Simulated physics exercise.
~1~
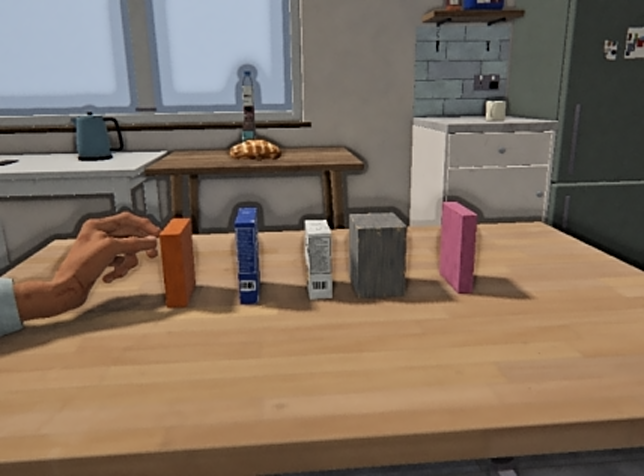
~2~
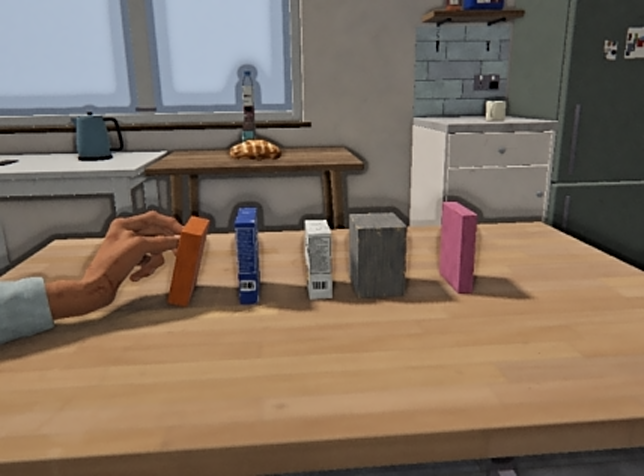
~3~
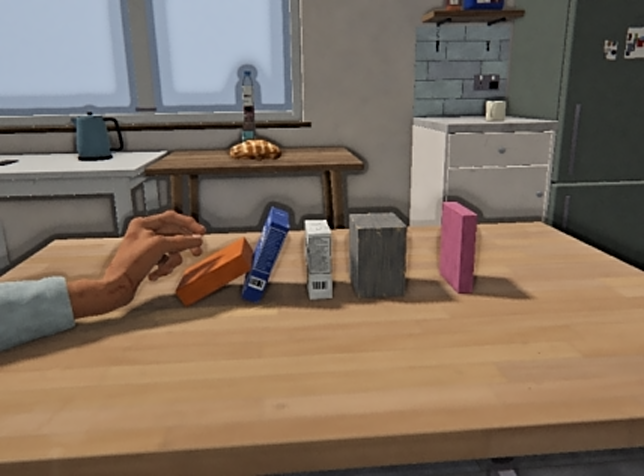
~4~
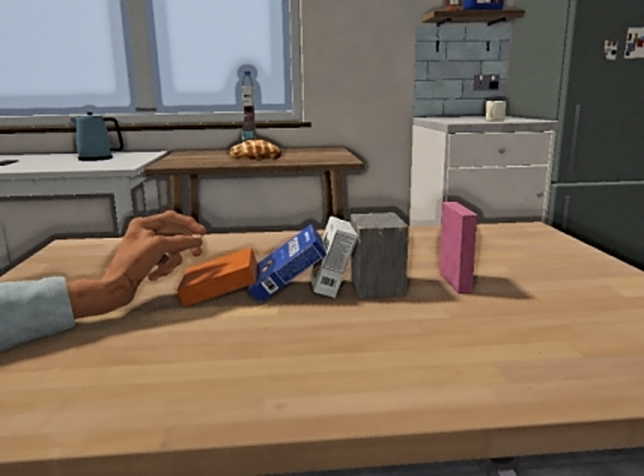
On a wooden kitchen table, a hand tipped an orange block to the right into a blue packet, which toppled against a white packet and left it leaning on a grey block, while the grey block and the pink board stayed upright.
